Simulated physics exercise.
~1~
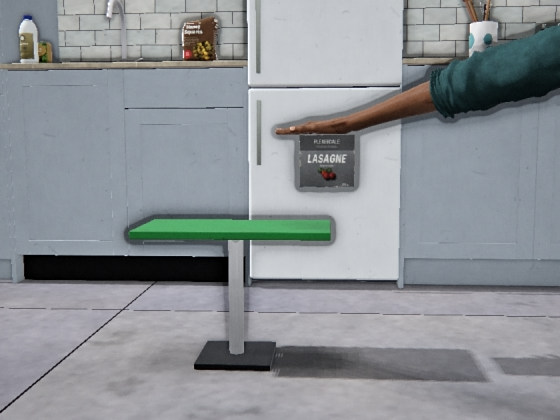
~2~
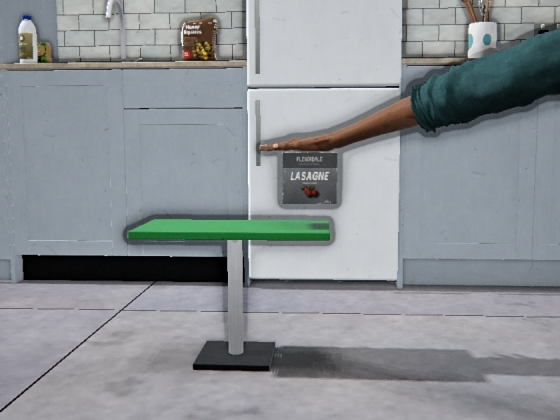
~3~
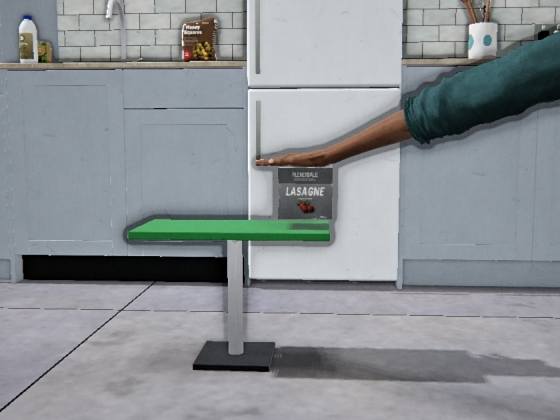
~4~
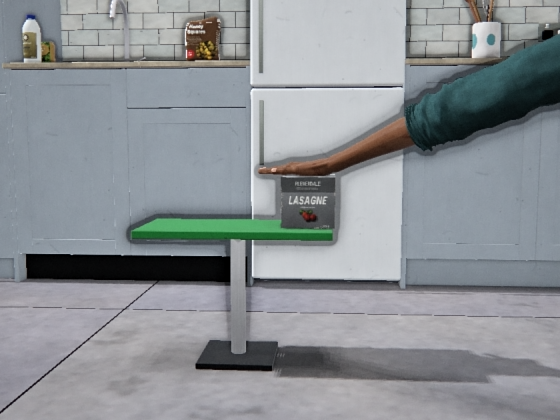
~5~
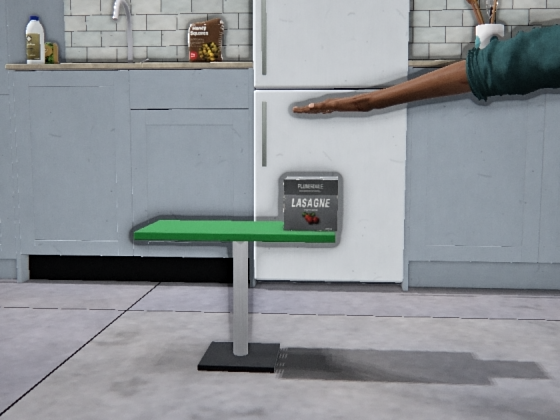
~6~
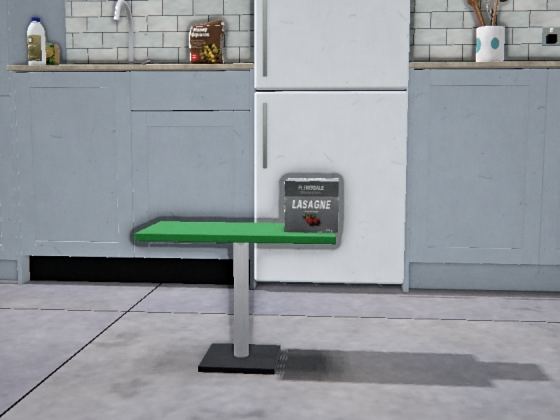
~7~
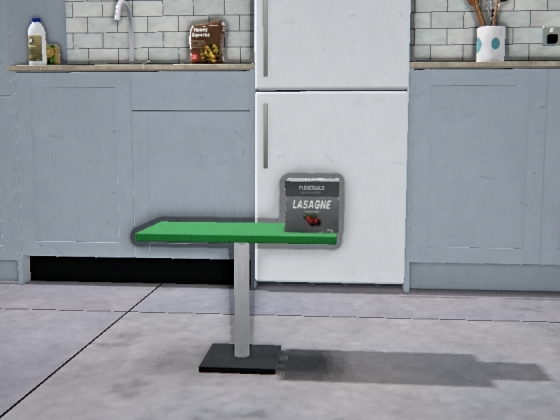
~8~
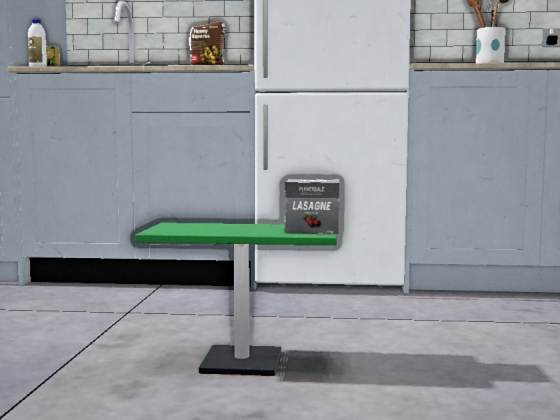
A hand sets a lasagne box on a green stand's right end, and both stay steady.
